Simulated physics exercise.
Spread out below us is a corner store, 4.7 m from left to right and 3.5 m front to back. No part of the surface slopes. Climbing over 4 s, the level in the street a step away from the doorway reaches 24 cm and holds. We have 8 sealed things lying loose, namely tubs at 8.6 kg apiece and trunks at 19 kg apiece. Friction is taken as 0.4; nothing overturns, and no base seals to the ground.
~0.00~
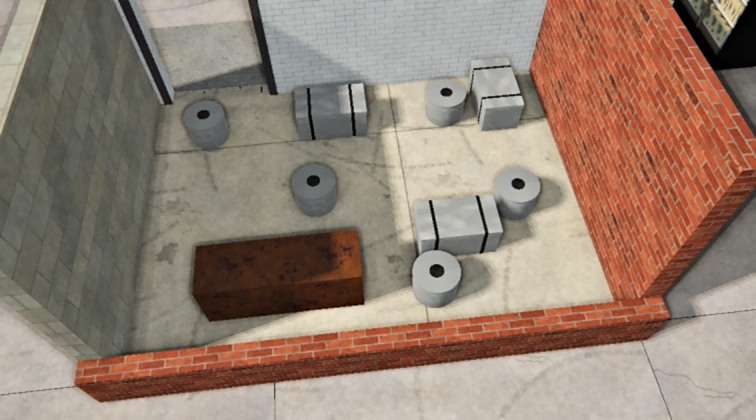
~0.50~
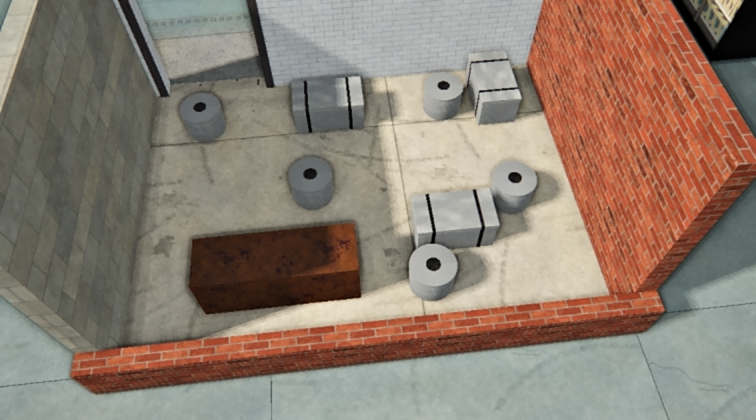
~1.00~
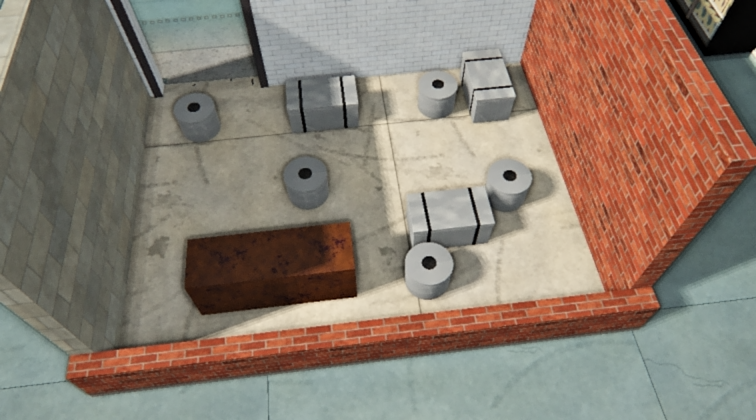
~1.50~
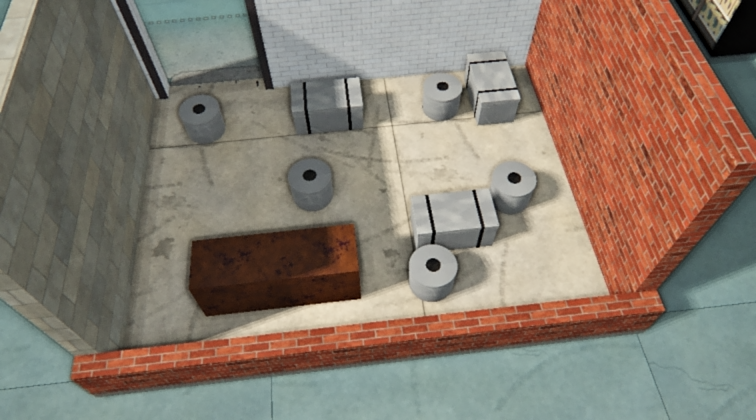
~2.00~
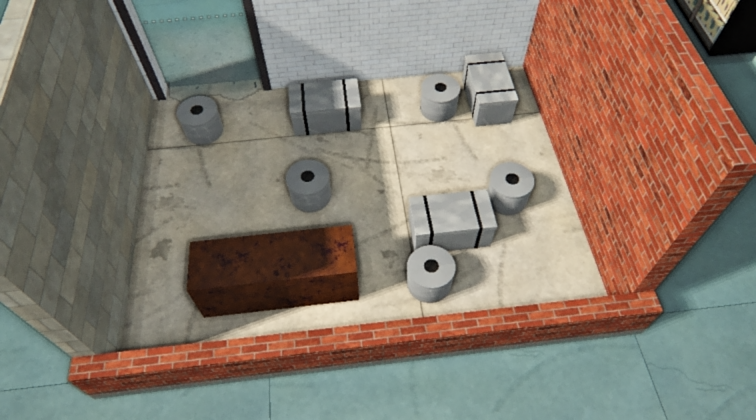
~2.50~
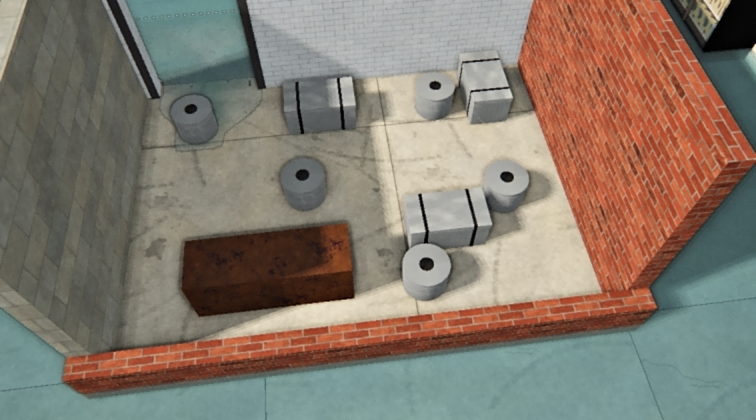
In a walled corner store, grey tubs and trunks stay still as shallow water appears outside.
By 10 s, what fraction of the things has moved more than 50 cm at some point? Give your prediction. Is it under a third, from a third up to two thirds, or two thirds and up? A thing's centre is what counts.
The share is a third up to two thirds.
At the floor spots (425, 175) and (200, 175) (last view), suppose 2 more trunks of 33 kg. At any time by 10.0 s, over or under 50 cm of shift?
Inside the limit, then above the limit.
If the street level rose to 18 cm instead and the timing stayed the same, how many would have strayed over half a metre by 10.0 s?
I count 3 of them in that case.
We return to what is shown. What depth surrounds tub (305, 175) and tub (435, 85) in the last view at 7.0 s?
I'd estimate 4 cm for the first and 1 cm for the second.
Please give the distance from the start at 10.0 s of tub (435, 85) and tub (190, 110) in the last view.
The first is 0 cm from its start, the second 400 cm.
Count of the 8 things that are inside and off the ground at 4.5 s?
At that moment it comes to 0.
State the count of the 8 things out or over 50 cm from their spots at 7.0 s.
That would be 2.
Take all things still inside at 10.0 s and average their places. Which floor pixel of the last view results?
About (478, 157).
After 3.5 s 1 of 8 are over 50 cm from their spots; 0 afloat.
After 4.5 s 1 of 8 are over 50 cm from their spots; 0 afloat.
After 7.0 s 2 of 8 are over 50 cm from their spots; 1 afloat.
After 10.0 s 5 of 8 are over 50 cm from their spots, and 5 have been at some point; 6 afloat.
